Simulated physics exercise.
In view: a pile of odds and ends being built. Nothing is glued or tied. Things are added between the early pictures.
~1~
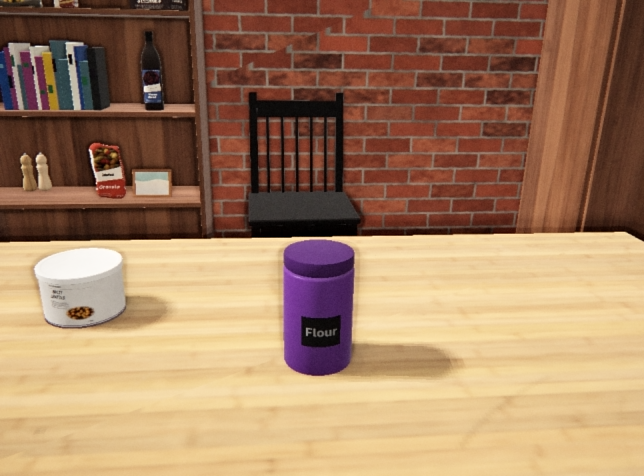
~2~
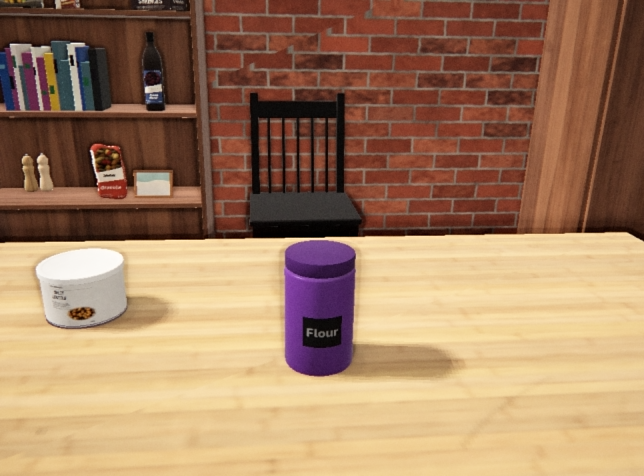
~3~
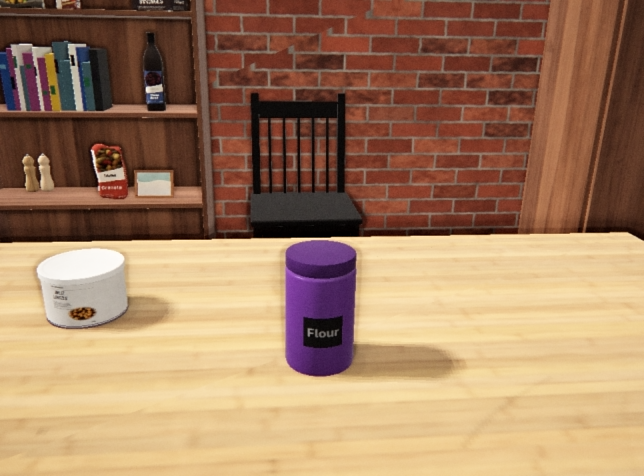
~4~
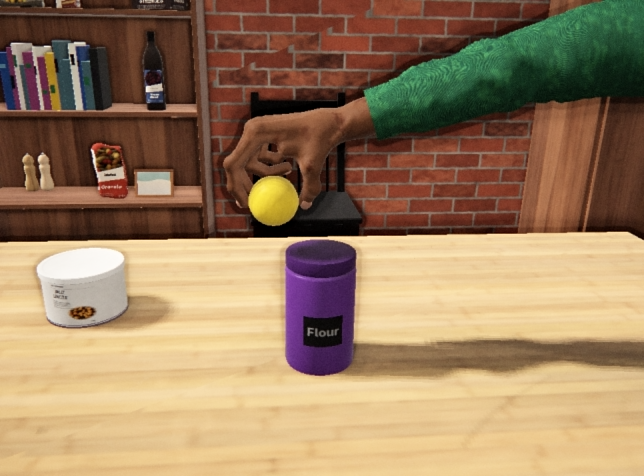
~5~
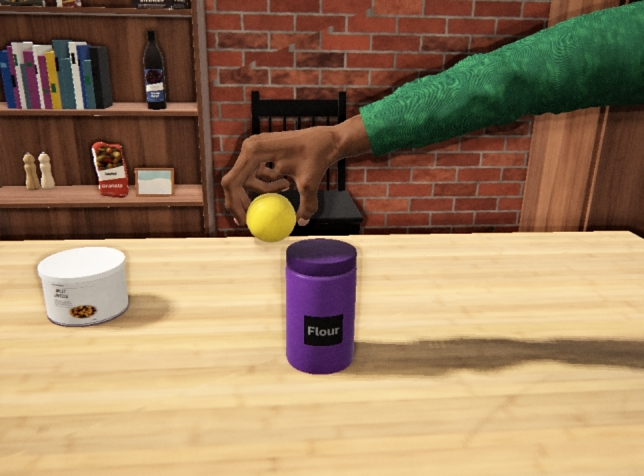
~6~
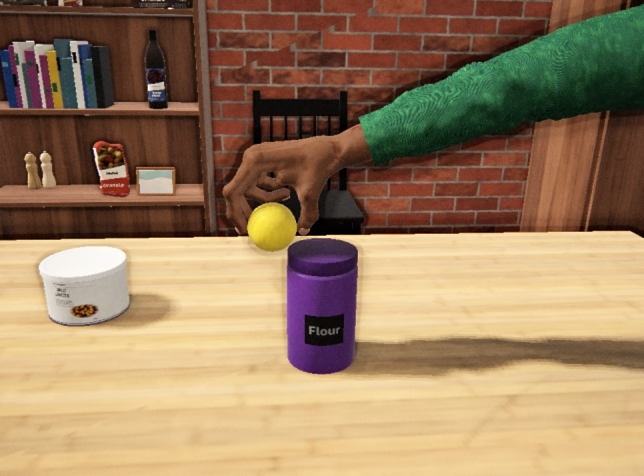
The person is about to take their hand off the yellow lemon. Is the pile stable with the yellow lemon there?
It gives way.
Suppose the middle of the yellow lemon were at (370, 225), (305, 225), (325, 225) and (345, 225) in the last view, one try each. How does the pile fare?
First, it comes apart; second, it stays up; third, it stays up; fourth, it holds.
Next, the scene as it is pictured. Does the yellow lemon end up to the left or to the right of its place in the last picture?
To the left.
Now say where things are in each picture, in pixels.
In the first frame, the last thing is not in view yet; white tub (83, 287).
In the second frame, the last thing is not in view yet; white tub (84, 287).
In the third frame, the last thing is not in view yet; white tub (85, 287).
In the fourth frame, coming down; yellow lemon (274, 201); white tub (85, 286).
In the fifth frame, coming down; yellow lemon (271, 218); white tub (86, 285).
In the sixth frame, in place under the hand; yellow lemon (272, 227); white tub (87, 285).
Then, 0.30 s later than the last frame, yellow lemon now fallen.
Then, 0.40 s later than the last frame, things are still on the move.
Then, 1.80 s later than the last frame, nothing new.
When it is over, fallen, yellow lemon; the other 2 as before. End places, in pixels of the last picture, yellow lemon near (224, 340). The pile loses its balance.
